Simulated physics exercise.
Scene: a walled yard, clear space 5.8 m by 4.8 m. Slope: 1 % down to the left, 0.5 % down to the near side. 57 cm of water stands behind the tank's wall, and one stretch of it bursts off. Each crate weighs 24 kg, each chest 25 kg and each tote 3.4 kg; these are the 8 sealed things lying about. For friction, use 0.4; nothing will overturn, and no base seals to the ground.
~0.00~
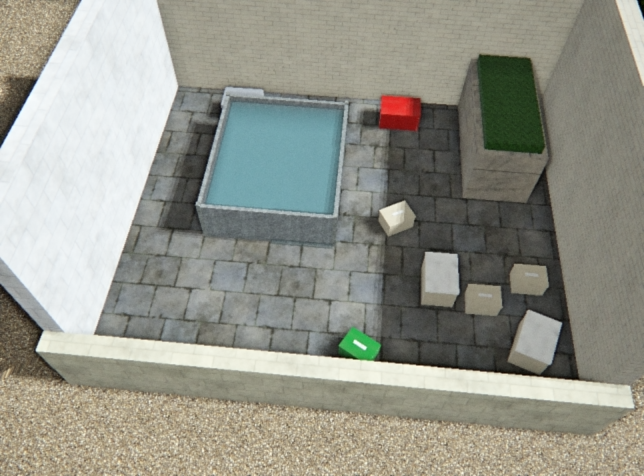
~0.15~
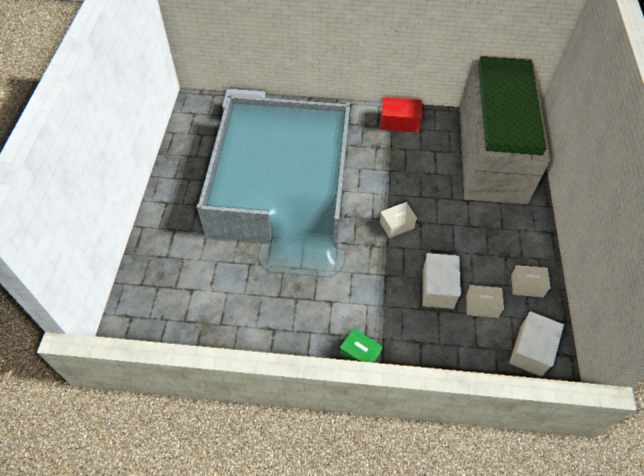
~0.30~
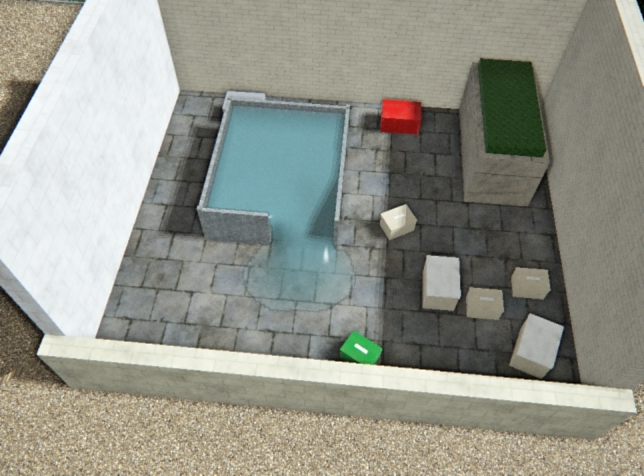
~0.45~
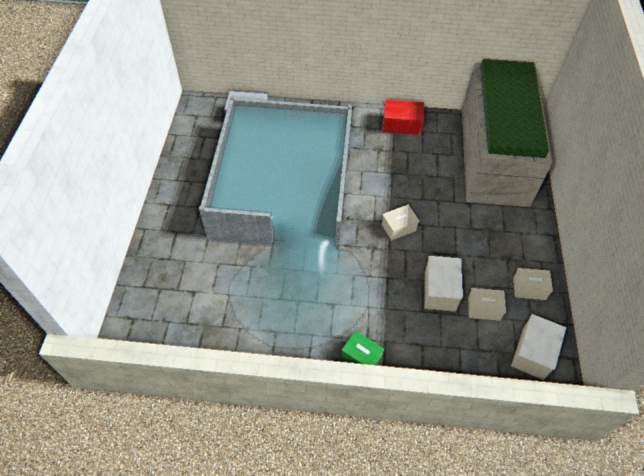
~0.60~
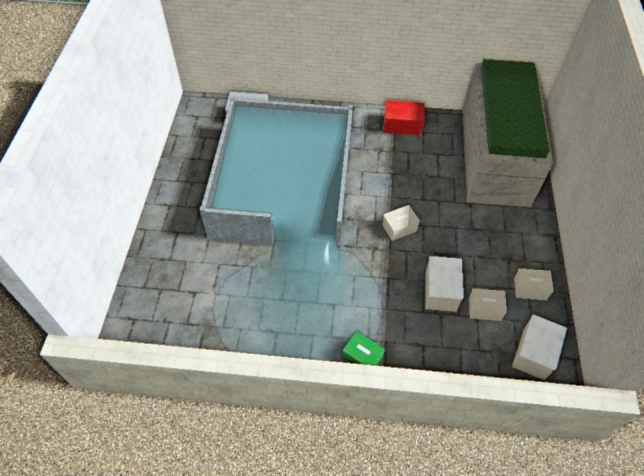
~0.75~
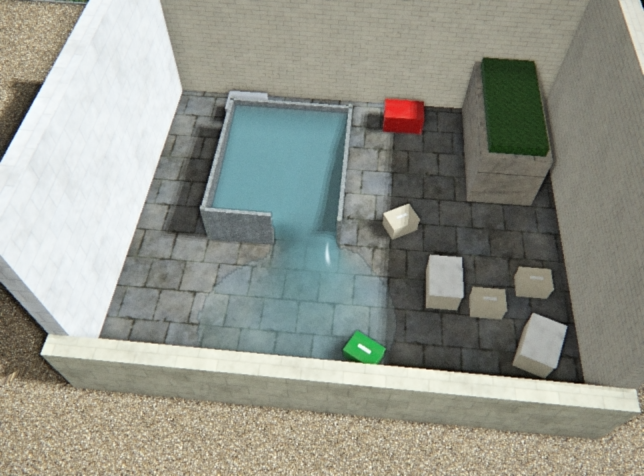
A raised, grey-walled pool of blue water stands at the back left of a walled, stone-paved yard, seen from high above. A red box sits near the back wall, a tall block with a green top stands at right, pale boxes lie below it, and a green box rests near the front. A section of the pool's front wall opens and water spreads across the paving to the green box, while the boxes stay put and the view barely shifts.
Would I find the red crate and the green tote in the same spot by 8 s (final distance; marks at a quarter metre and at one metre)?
My prediction: The red crate ends up close to its start; the green tote ends up far from its start.
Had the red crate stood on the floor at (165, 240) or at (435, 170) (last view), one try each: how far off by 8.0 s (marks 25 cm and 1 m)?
Run one, it gets swept far; run two, it remains planted.
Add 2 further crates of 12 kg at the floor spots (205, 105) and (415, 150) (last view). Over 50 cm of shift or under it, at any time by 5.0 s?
Lab note - in order: Below threshold / below threshold.
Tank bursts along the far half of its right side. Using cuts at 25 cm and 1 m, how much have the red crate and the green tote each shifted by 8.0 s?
Under that change the red crate would be borne far and the green tote would be borne far.
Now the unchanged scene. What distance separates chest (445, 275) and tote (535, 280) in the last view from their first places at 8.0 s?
First 0 cm, then 300 cm.
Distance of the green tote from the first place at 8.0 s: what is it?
Distance: Near 250 cm.
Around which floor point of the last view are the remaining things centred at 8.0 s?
They're centred close to (389, 207).
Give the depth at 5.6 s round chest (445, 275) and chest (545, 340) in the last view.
First roughly 4 cm, second roughly 8 cm.
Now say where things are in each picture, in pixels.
In the first picture, the red crate at (401, 106), on the bottom; the green tote at (360, 345) rests on the ground; water covers 3.4 m2; 0 of 8 have shifted.
In the second picture, the red crate at (402, 107) rests on the ground; the green tote at (361, 347) rests on the ground; water covers 3.9 m2; 0 of 8 have shifted.
In the third picture, the red crate at (402, 110), on the bottom; the green tote at (361, 349) rests on the ground; 4.5 m2 under water; 0 of 8 have shifted.
In the fourth picture, the red crate at (405, 110), on the bottom; the green tote at (363, 349), on the bottom; water covers 5.4 m2; 0 of 8 have shifted.
In the fifth picture, the red crate at (405, 110), on the bottom; the green tote at (364, 350) rests on the ground; water covers 6.4 m2; 0 of 8 have shifted.
In the sixth picture, the red crate at (405, 109), on the bottom; the green tote at (364, 349) rests on the ground; water covers 7.0 m2; 0 of 8 have shifted.
After 1.6 s the red crate is near (405, 109), 0.0 m from its start, aground; the green tote is near (442, 366), 0.9 m from its start, afloat; 1 afloat.
After 3.6 s the red crate is near (405, 109), 0.0 m from its start, aground; the green tote is near (555, 292), 2.4 m from its start, afloat; 1 afloat.
After 5.6 s the red crate is near (405, 109), 0.0 m from its start, aground; the green tote is near (403, 210), 2.1 m from its start, afloat; 2 afloat.
After 8.0 s the red crate is near (405, 109), 0.0 m from its start, aground; the green tote is near (374, 182), 2.5 m from its start, afloat; 4 afloat.
